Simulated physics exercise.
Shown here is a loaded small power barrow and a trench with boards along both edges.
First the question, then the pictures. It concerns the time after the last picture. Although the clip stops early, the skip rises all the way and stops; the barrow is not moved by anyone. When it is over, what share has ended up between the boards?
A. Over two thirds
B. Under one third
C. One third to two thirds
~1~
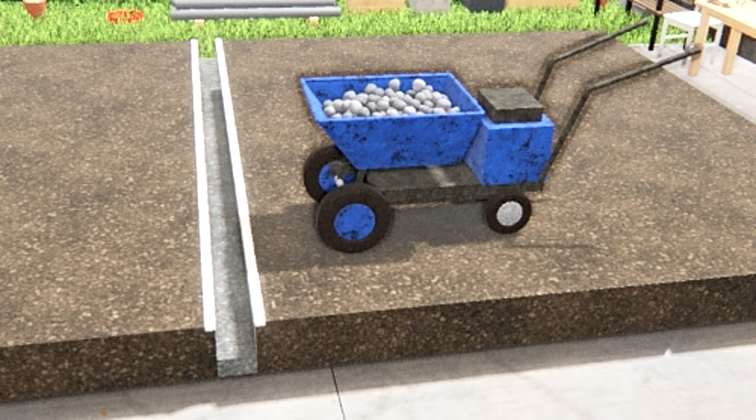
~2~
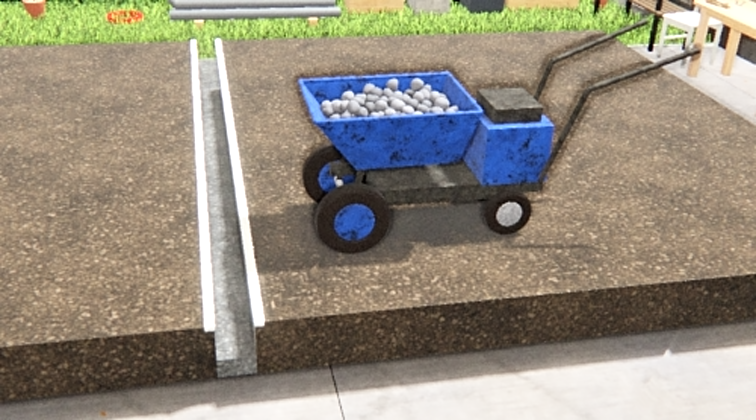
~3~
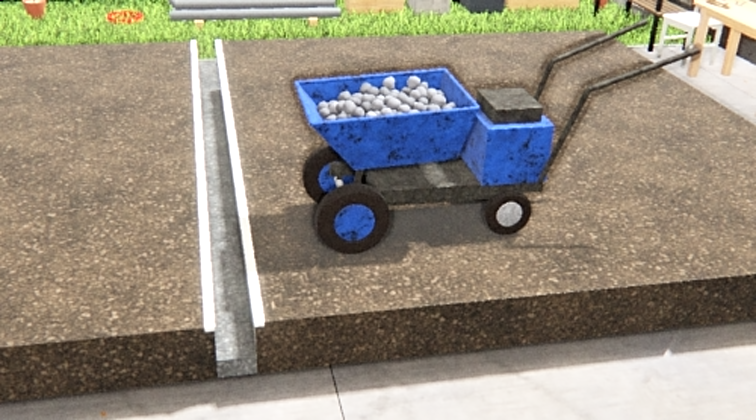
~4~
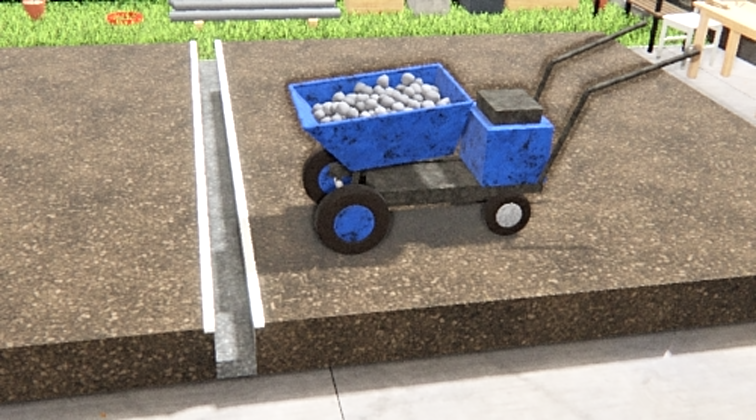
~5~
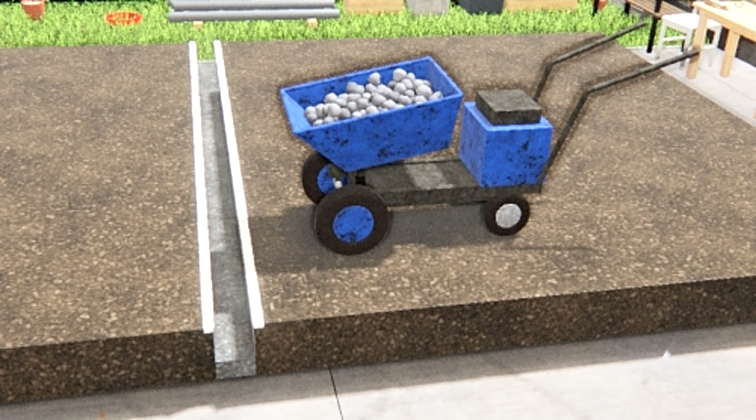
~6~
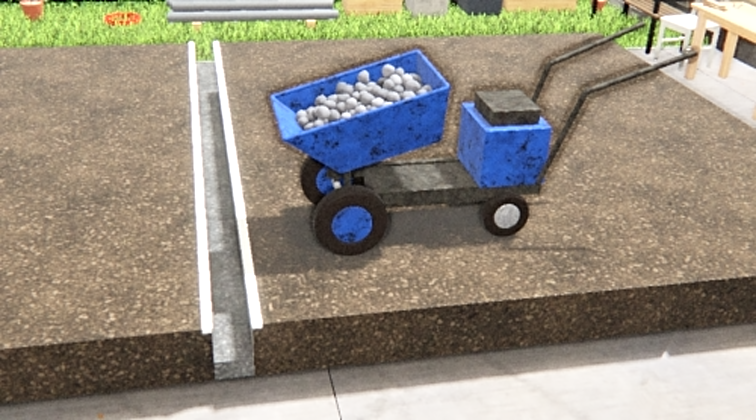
Option C: One third to two thirds.
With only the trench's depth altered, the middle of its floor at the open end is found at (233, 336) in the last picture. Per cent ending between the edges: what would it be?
I'd guess close to 30 percent.
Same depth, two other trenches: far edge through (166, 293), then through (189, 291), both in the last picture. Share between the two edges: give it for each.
100 and 80 percent.
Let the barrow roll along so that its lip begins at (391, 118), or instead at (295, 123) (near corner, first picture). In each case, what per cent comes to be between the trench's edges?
First some 40, then 10 per cent.
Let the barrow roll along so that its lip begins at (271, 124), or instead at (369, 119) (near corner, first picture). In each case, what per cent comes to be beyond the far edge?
It comes out near 70 in a hundred for the first and near 10 in a hundred for the second.
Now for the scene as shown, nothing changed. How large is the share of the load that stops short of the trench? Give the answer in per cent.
Roughly 0 per cent of the load.
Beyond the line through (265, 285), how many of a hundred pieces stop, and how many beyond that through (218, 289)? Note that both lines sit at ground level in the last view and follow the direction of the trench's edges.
In order: 90 percent, then 60 percent.
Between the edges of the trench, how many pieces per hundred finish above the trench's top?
Roughly 15 %.
Soon, skip tipped steeply; all in the skip.
A while on, skip tipped right over; about two thirds in the skip; a small part in or heaped over the trench; about a quarter beyond it; a stray few falling.
Towards the end, skip tipped right over; a small part in the skip; about half in or heaped over the trench; about half beyond it.
Finally, skip tipped right over; a small part in the skip; about half in or heaped over the trench; about half beyond it.
